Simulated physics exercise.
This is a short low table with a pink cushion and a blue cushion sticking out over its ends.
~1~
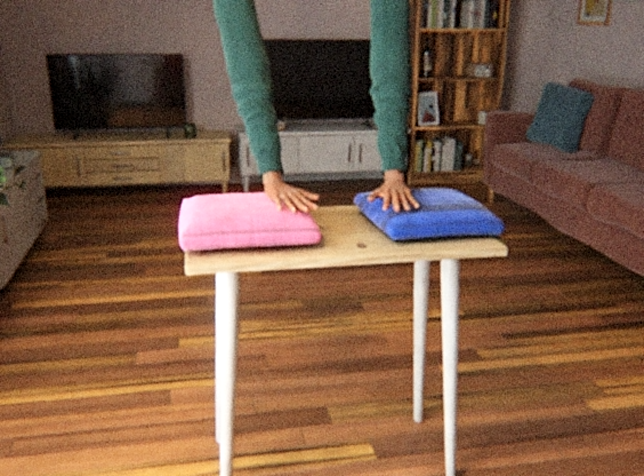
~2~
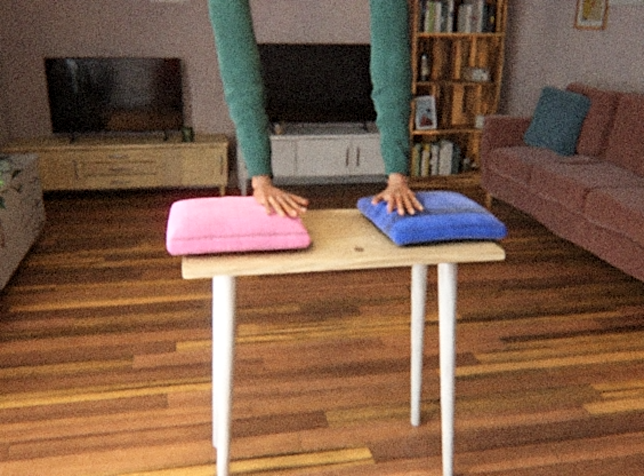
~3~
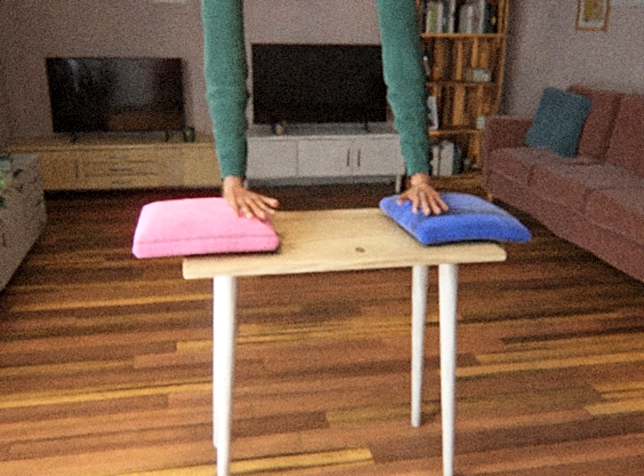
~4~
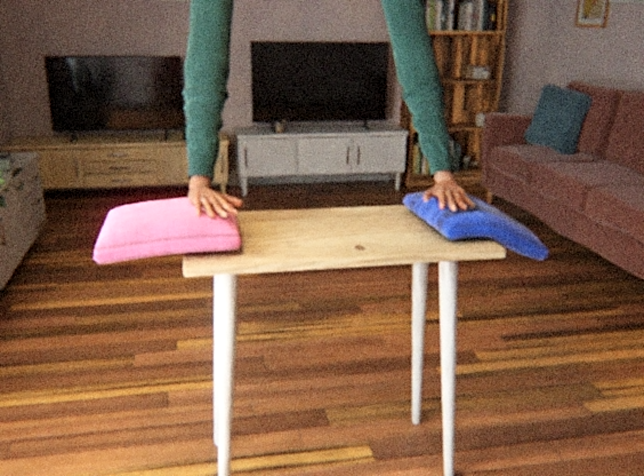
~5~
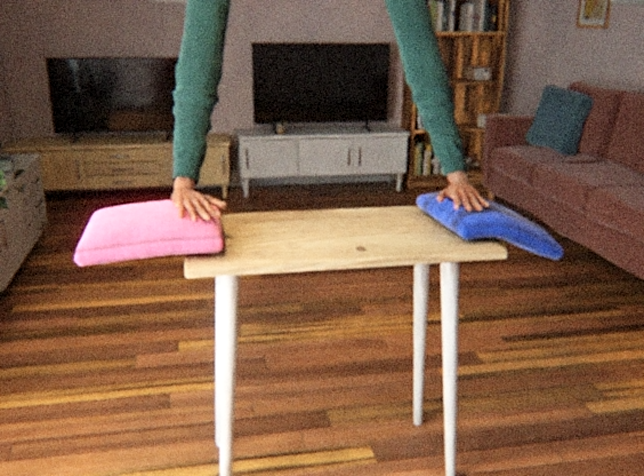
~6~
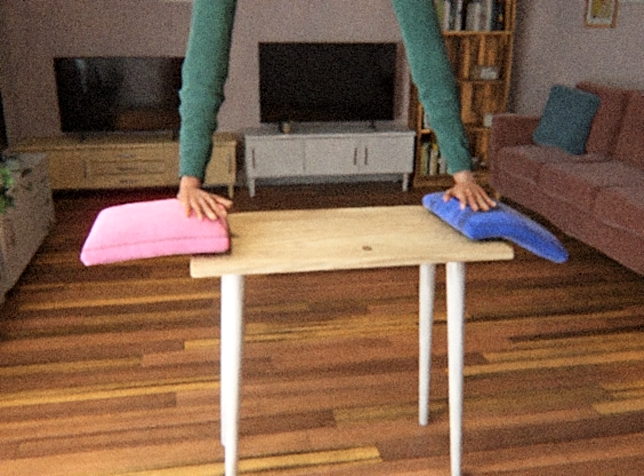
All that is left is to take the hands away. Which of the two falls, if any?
In the end the pink cushion tips over and falls, the blue cushion goes down.
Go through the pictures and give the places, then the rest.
Pink cushion tip (184, 232); blue cushion tip (488, 219), in the first frame.
Pink cushion tip (172, 237); blue cushion tip (490, 223), in the second frame.
Pink cushion tip (139, 240); blue cushion tip (513, 228), in the third frame.
Pink cushion tip (102, 245); blue cushion tip (528, 246), in the fourth frame.
Pink cushion tip (84, 247); blue cushion tip (543, 245), in the fifth frame.
Pink cushion tip (91, 247), well over half past the edge; blue cushion tip (548, 248), well over half past the edge, in the sixth frame.
Then, 0.24 s after the last picture, pink cushion tipping outwards near (155, 253); blue cushion falling near (501, 240).
Then, 0.48 s after the last picture, pink cushion falling near (152, 403); blue cushion falling near (505, 371).
Then, 0.72 s after the last picture, pink cushion on the floor near (90, 448); blue cushion on the floor near (538, 419).
At rest, pink cushion on the floor near (64, 469); blue cushion on the floor near (554, 423). The pink cushion goes down and the blue cushion slumps off the end.
